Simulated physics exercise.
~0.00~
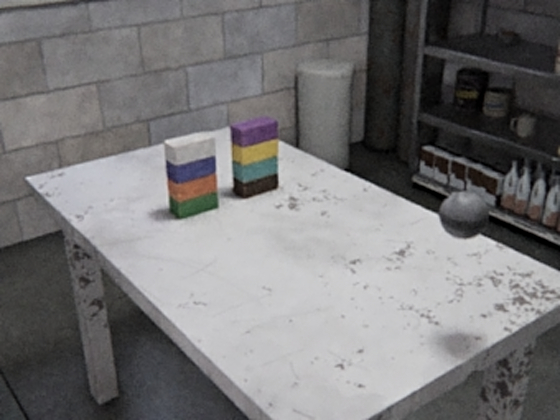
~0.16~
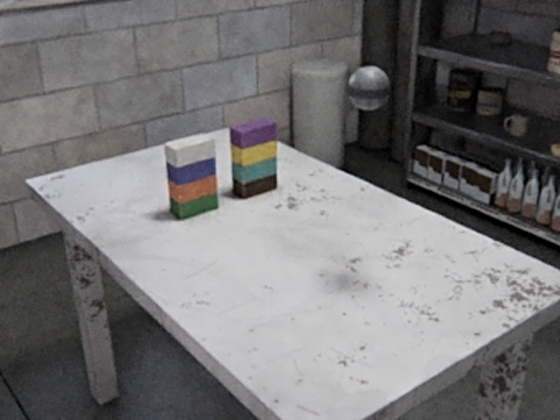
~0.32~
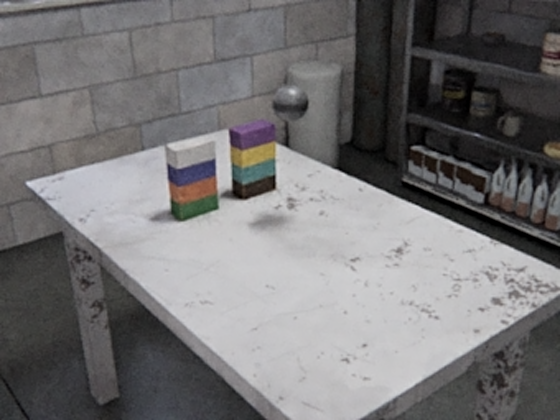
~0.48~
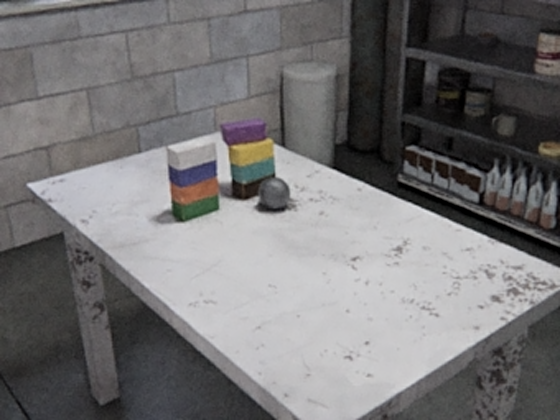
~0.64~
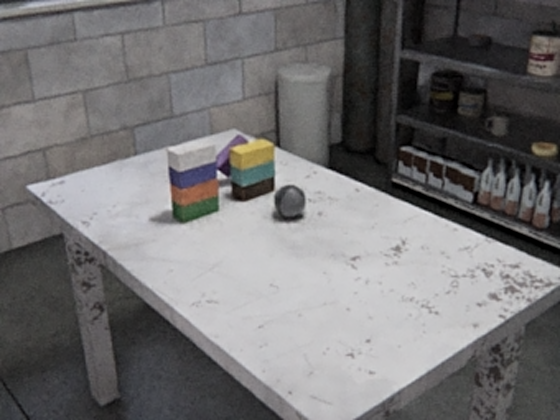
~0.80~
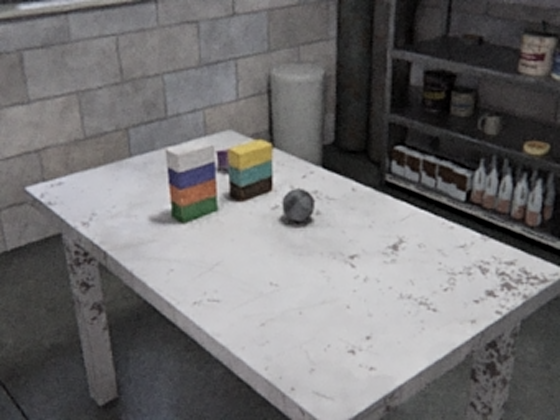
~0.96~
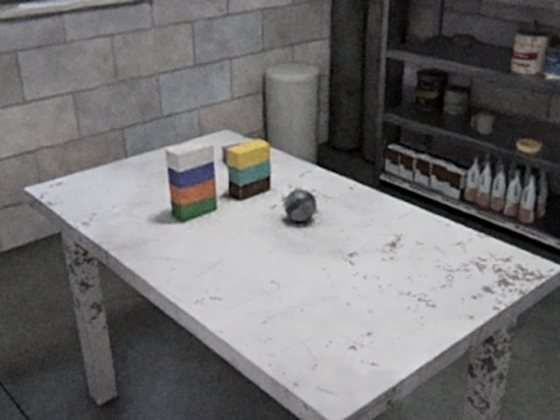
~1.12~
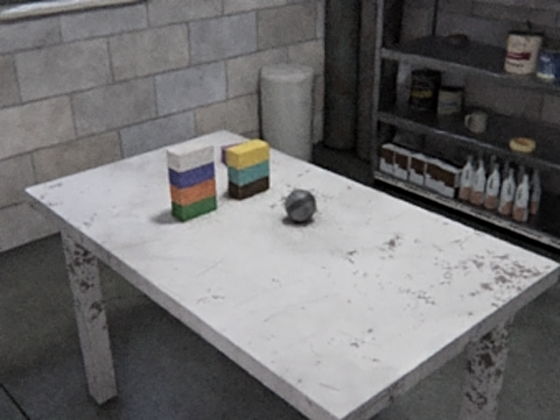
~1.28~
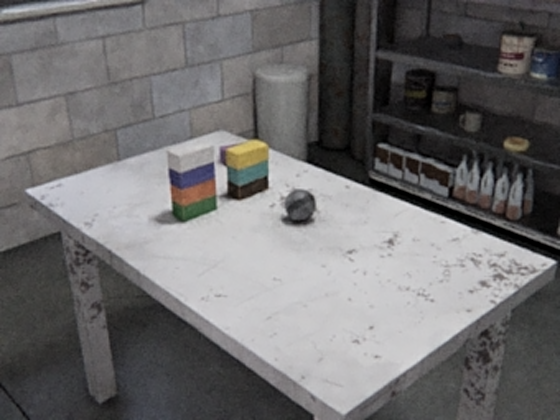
In a dim room with a block wall and cluttered metal shelves, a scuffed white table holds two short stacks of coloured blocks standing side by side. A grey ball flies in from the right, sweeping left and then dropping toward the right-hand stack. It meets the upper part of that stack, and the purple block on top shifts left and tumbles off behind. The ball drifts back a little to the right and settles on the tabletop. At the end the purple block lies behind the stacks, mostly hidden, while the other blocks remain stacked.
